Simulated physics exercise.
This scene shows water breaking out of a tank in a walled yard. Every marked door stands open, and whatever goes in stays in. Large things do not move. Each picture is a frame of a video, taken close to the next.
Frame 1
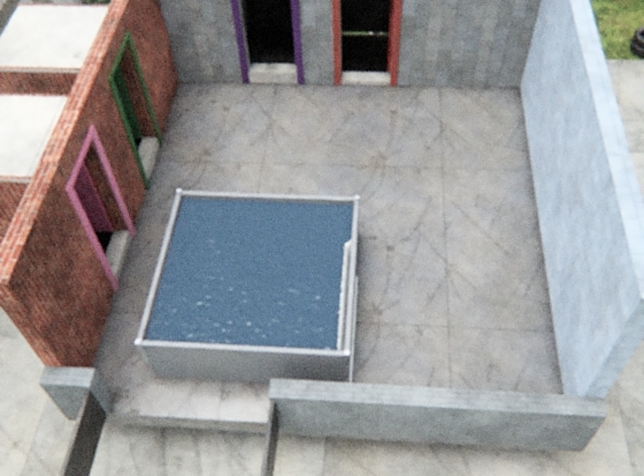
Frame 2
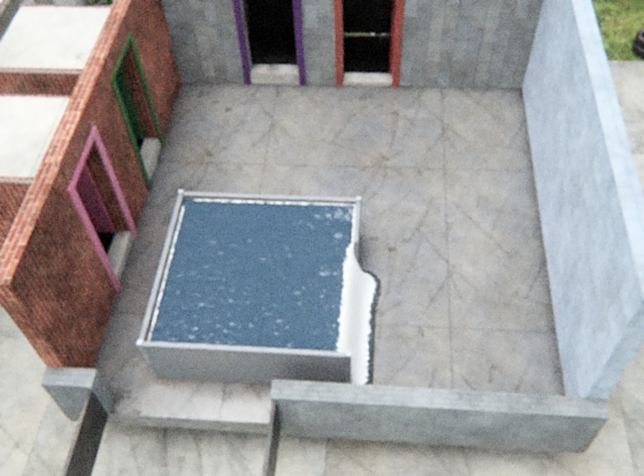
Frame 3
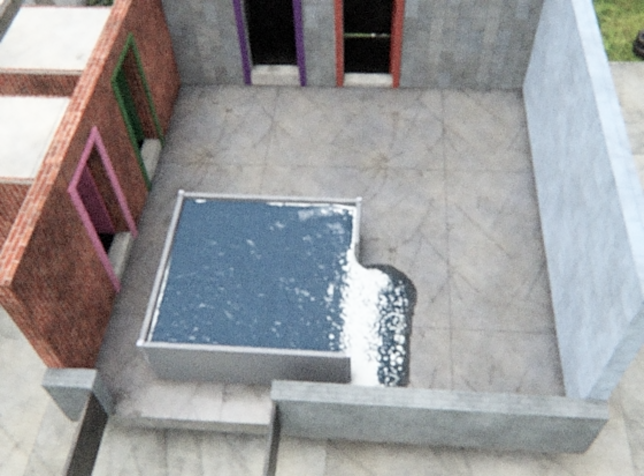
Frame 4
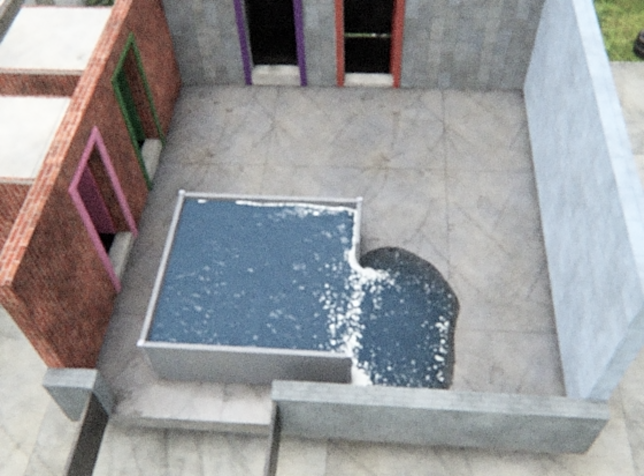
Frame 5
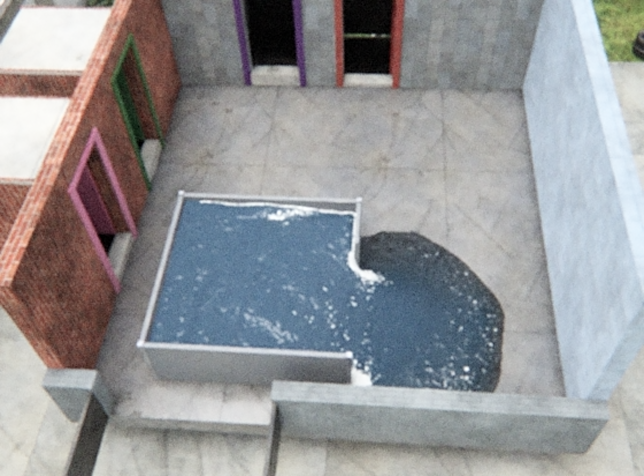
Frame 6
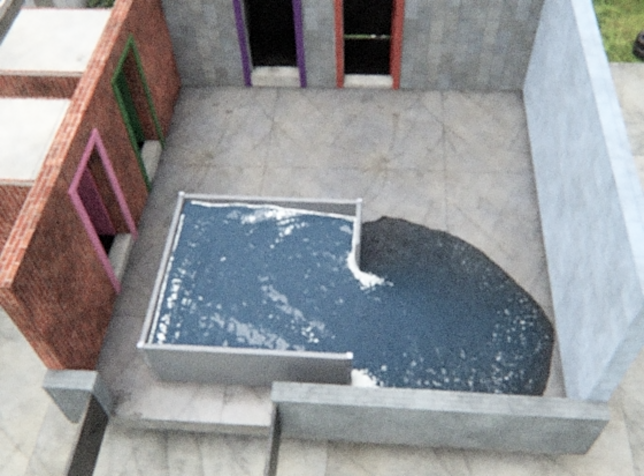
In a walled yard with brick and grey walls, water burst through the right side of a square tank, foaming white at first, then spread as a wide dark pool across the paving toward the right.
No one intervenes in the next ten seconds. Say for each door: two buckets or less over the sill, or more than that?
The purple door respects the limit for sure; the red door breaks the limit for sure; the green door respects the limit for sure; the pink door respects the limit for sure.
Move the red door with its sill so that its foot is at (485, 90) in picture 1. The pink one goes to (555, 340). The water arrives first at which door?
That would be the pink-painted one.
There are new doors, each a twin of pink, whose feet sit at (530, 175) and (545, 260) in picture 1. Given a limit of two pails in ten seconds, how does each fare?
Going in order, the first one stays short and the second one exceeds it.
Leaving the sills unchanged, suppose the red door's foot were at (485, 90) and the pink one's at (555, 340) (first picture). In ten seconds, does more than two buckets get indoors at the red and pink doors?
The red door gets past the limit, and the pink door gets past the limit as well.
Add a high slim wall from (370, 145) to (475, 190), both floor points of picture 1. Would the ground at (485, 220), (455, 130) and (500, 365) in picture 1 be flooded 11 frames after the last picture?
Results in sequence: Swamped / bone-dry / swamped.
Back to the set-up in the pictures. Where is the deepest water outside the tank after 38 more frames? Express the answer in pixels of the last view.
It should be roughly at (192, 86).
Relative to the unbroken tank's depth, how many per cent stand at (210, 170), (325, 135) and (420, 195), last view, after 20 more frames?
The depth comes out near 0, 0 and 10 per cent.
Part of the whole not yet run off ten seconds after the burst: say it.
Estimate: Close to 90 %.
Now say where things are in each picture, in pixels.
The first frame shows the tank at (256, 269) is whole and still.
In the second frame, water pours out at (350, 318) and has run to a hidden place.
In the third frame, water pours out at (351, 320) and has run to a hidden place.
In the fourth frame, the front is at a hidden place, out from the gap at (351, 321).
In the fifth frame, water pours out at (351, 322) and has run to (494, 307).
In the sixth frame, water pours out at (351, 323) and has run to (544, 324).
A moment on, water covers 25 % of the floor; the purple door not reached, the red door not reached, the green door not reached, the pink door not reached.
Next, water covers 30 % of the floor; the purple door not reached, the red door not reached, the green door not reached, the pink door not reached.
Then, water covers 55 % of the floor; the purple door not reached, the red door not reached, the green door not reached, the pink door not reached.
Later, water covers 85 % of the floor; the purple door wet at the sill, nothing in, the red door over two buckets in, the green door wet at the sill, nothing in, the pink door not reached.
In the end, water covers 100 % of the floor; the purple door wet at the sill, nothing in, the red door far over two buckets in, the green door wet at the sill, nothing in, the pink door wet at the sill, nothing in.
